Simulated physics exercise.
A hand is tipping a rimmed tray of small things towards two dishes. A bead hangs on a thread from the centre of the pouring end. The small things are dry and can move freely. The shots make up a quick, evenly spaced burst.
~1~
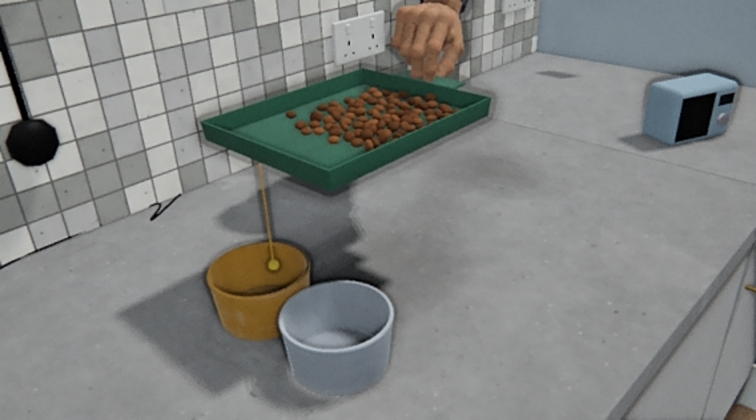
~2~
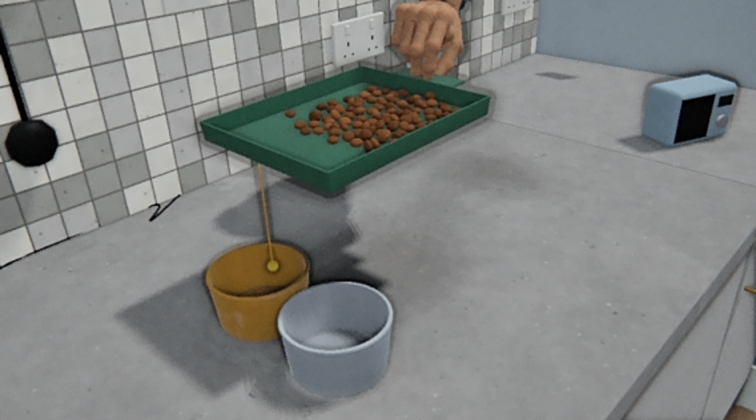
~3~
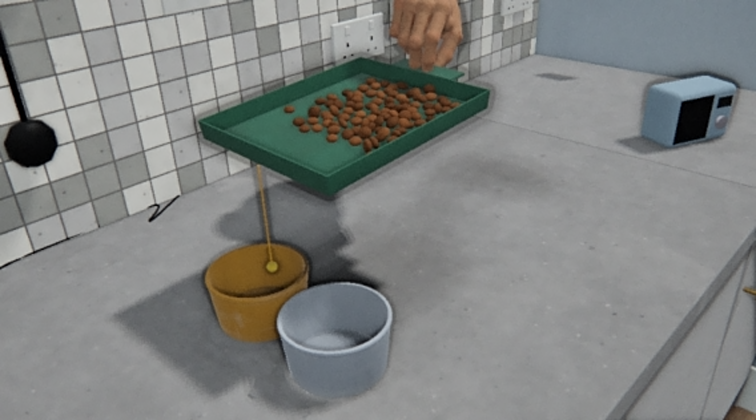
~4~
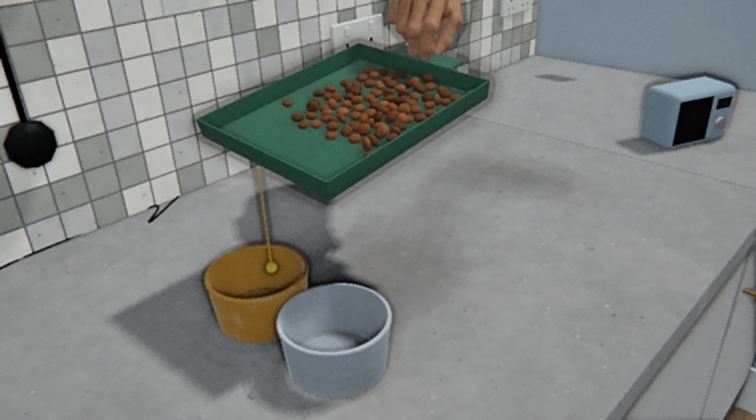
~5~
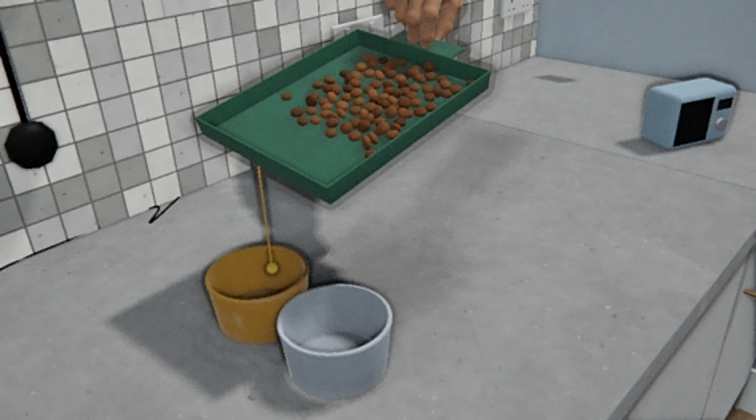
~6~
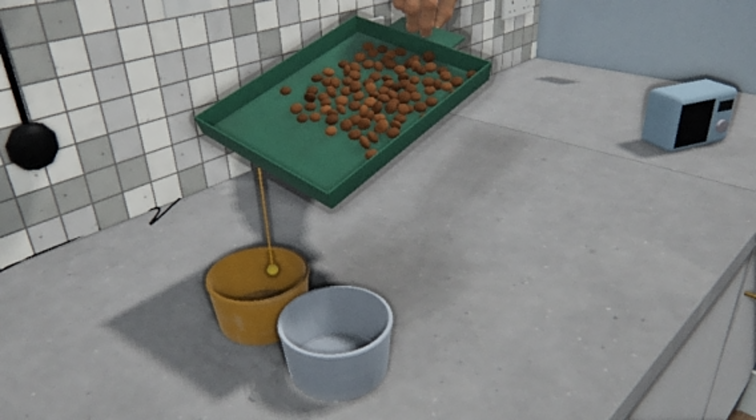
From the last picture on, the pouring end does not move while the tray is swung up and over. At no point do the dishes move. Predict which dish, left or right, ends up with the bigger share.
The dish to the right will collect more.
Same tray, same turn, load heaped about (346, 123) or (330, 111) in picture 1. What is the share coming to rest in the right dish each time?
Share in order: Roughly 80 %, 70 %.
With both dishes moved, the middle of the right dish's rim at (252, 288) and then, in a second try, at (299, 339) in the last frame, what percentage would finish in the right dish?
Respectively 0 % and 80 %.
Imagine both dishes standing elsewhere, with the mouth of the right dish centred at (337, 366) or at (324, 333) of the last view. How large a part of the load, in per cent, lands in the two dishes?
The first yields 50 per cent and the second 90 per cent.
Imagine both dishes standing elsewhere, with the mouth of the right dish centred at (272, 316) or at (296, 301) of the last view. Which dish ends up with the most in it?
Case one: The dish at right. Case two: The dish at right.
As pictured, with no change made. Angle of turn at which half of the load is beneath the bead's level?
About 95° of tilt.
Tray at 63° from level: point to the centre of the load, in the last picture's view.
I'd mark it close to (324, 173).
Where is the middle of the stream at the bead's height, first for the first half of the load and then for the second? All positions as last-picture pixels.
At (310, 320) for the first part, then at (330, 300) for the others.
Just after the last frame, tray tipped steeply; almost all on the tray; just a few in the air.
A moment on, tray tipped past a quarter turn; roughly a quarter on the tray; roughly half in the right dish; about a tenth outside both; about a tenth in the air.
Further on, tray tipped past a quarter turn; the larger part in the right dish; roughly a quarter outside both.
When it is over, tray tipped past a quarter turn; the larger part in the right dish; not one in the left dish; roughly a quarter outside both.
